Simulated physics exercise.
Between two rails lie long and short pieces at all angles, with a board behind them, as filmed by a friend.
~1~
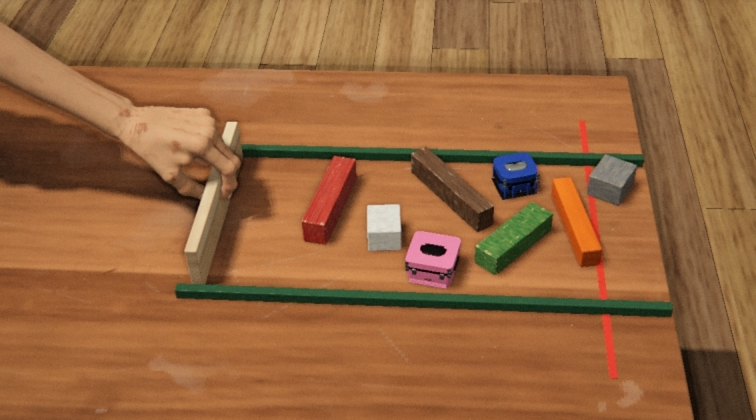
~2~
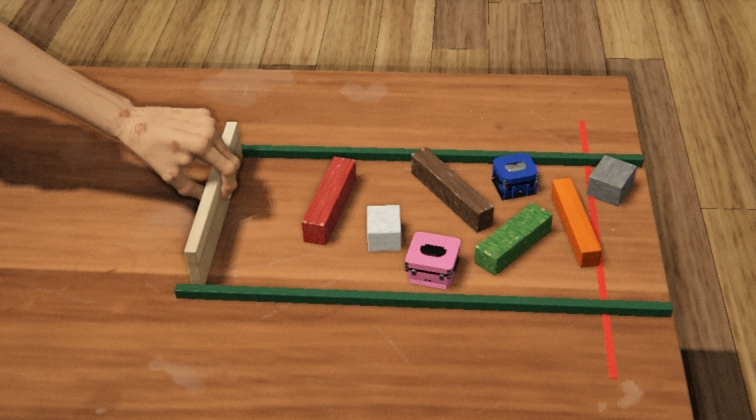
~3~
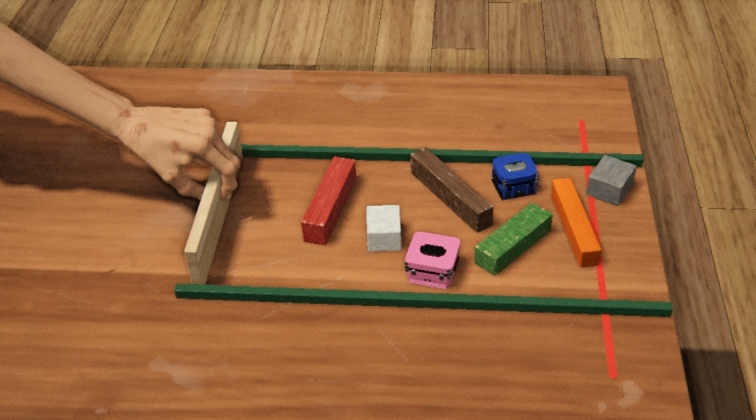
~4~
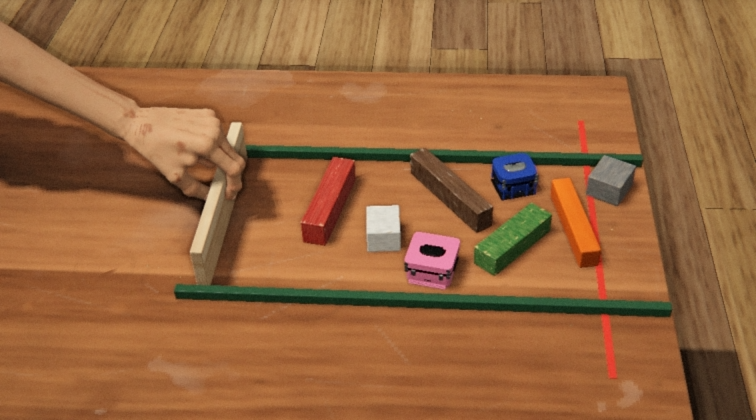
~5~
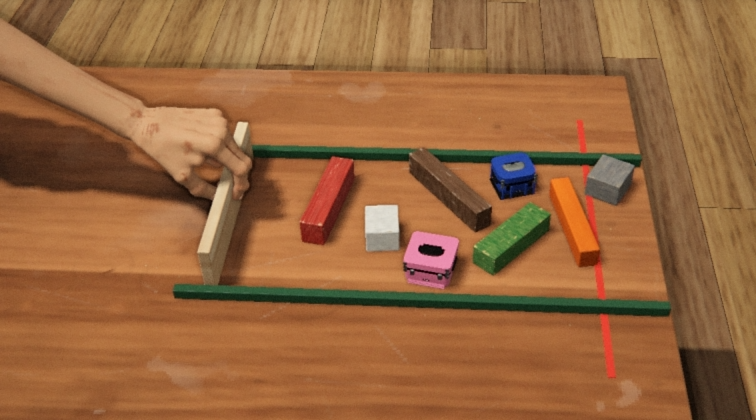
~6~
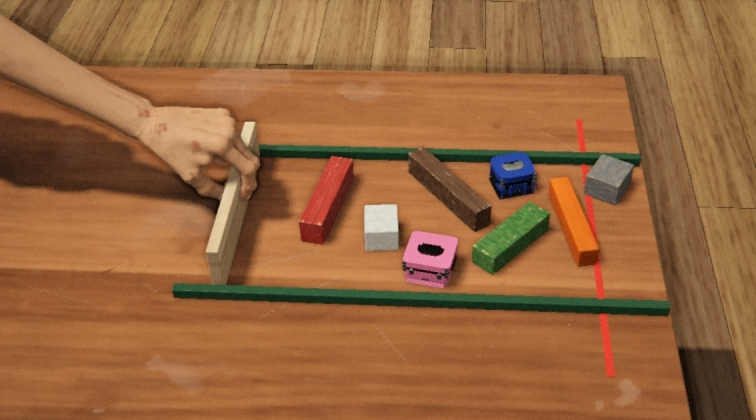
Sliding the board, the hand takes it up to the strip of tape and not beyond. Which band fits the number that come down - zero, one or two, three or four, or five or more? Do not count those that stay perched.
Fallen: Three or four.
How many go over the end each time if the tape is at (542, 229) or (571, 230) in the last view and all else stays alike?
Try by try, 0 and 2.
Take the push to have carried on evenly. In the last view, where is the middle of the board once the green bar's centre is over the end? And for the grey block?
Roughly at (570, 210) and roughly at (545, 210).
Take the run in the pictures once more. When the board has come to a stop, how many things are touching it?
2 in contact.
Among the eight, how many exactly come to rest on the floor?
Altogether the count is 4.
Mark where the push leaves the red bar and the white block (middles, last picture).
About (604, 207), and about (638, 237).
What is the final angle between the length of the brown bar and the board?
Roughly 25° out of line.
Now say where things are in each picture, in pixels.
The first picture shows grey block (612, 180); orange stick (576, 221); blue case (515, 176); board (216, 200); tape (596, 231).
The second picture shows orange stick (575, 221); pink case (433, 261).
The third picture shows blue case (514, 176); green bar (514, 238).
The fourth picture shows grey block (611, 180); board (221, 201).
The fifth picture shows orange stick (573, 221); brown bar (449, 189).
The sixth picture shows grey block (609, 179); orange stick (573, 220); blue case (512, 176); board (235, 200); tape (593, 230).
Early on, none off yet; grey block at rest near (609, 179); orange stick at rest near (573, 220); blue case at rest near (512, 176).
A while later, none off yet; grey block at rest near (610, 179); orange stick travelled a little near (605, 217); blue case travelled about its own width near (544, 171).
Finally, the number that fall off is three or four; lost, green bar, blue case, orange stick and grey block.
